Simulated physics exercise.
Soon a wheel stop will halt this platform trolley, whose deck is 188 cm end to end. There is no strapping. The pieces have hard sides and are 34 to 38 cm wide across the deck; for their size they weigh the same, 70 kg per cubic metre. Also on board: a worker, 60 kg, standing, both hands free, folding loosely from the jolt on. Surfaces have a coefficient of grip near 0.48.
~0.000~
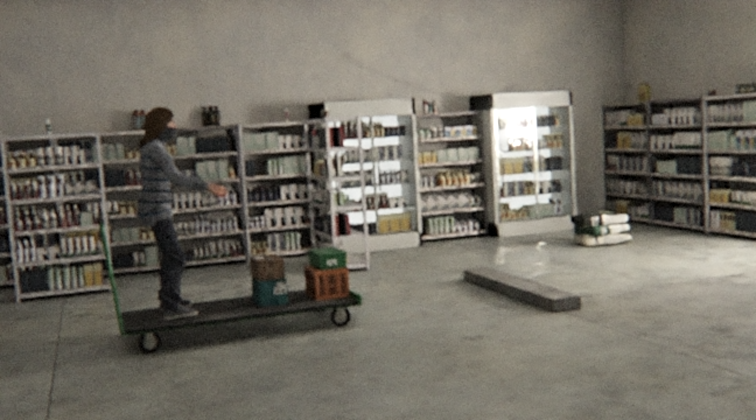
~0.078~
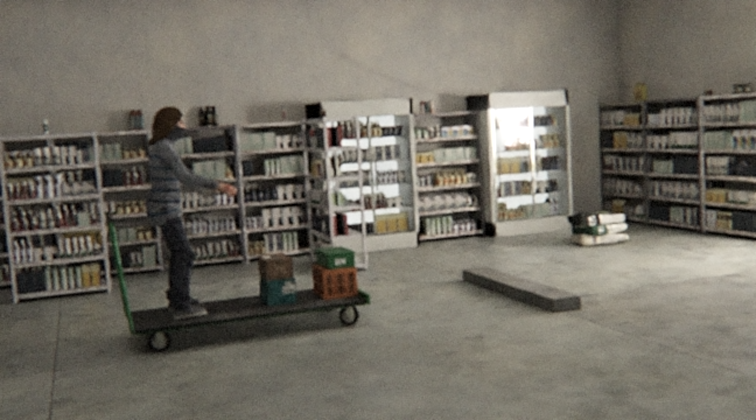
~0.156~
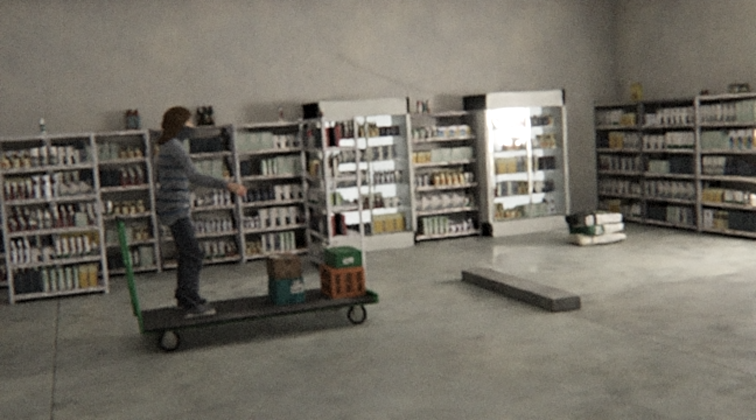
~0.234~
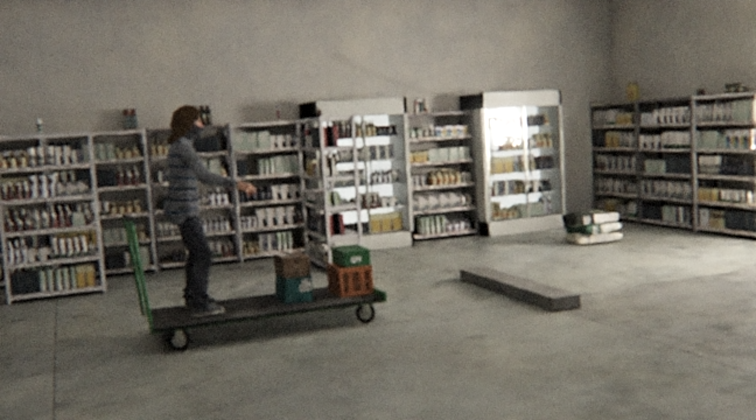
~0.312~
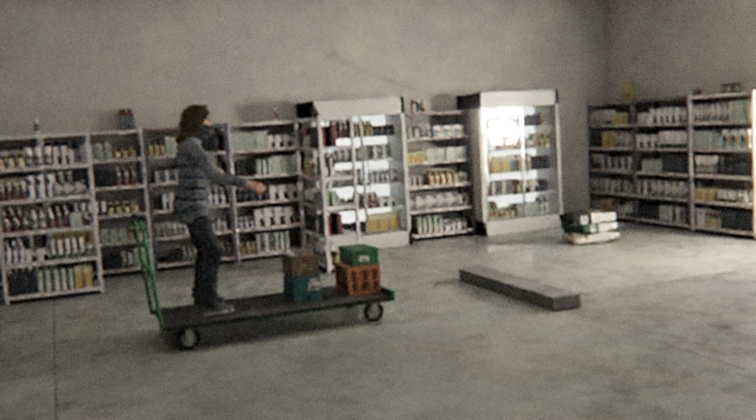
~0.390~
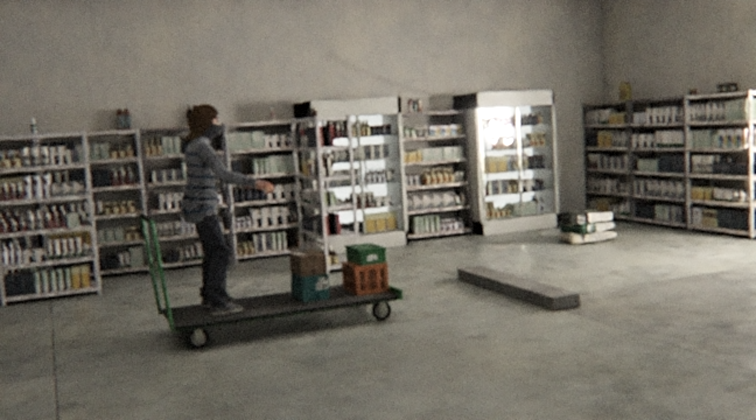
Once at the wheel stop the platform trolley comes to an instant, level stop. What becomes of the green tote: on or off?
Outcome: Within the deck.
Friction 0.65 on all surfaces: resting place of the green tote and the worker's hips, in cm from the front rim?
Then the green one stays 10 cm short of the rim and the hips end 130 cm back from it.
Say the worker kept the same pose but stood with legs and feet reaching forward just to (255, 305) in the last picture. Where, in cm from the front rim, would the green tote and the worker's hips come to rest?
Neither reaches the rim: The green item rests 10 cm behind, the hips 110 cm behind.
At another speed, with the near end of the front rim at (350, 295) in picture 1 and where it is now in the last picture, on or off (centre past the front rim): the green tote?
Result for green: Not carried.
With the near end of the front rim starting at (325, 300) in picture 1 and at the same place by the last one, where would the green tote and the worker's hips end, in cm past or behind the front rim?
Rest points: Green at 70 cm past, hips at 120 cm behind.
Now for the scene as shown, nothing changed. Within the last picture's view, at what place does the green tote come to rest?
Roughly at (499, 238).
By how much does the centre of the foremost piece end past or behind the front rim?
Roughly 10 cm behind the front rim.
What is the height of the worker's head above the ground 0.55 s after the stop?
Roughly 80 cm above the ground.
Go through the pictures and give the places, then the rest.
In the first frame, green tote (327, 259), teal carton (269, 290), rim corner (360, 301); 161 cm still to roll.
In the second frame, green tote (335, 258), teal carton (278, 289), rim corner (369, 300); 154 cm still to roll.
In the third frame, green tote (343, 257), teal carton (286, 288), rim corner (377, 299); 147 cm still to roll.
In the fourth frame, green tote (351, 256), teal carton (294, 287), rim corner (385, 298); 140 cm still to roll.
In the fifth frame, green tote (358, 255), teal carton (302, 286), rim corner (394, 296); 133 cm still to roll.
In the sixth frame, green tote (366, 254), teal carton (310, 285), rim corner (401, 295); 125 cm still to roll. Speed about 0.9 m/s.
The wheels strike at 1.75 s.
After 2.00 s the green tote is 8 cm behind the rim, tilted 0°, near (499, 238) in the last picture's view.
After 2.30 s the green tote is 8 cm behind the rim, tilted 0°, near (499, 238) in the last picture's view.
After 2.75 s the green tote is 8 cm behind the rim, tilted 0°, near (499, 238) in the last picture's view.
Final state at 3.2 s, nothing is past the rim; behind it, green tote, teal carton, brown parcel, orange crate and the worker's hips.
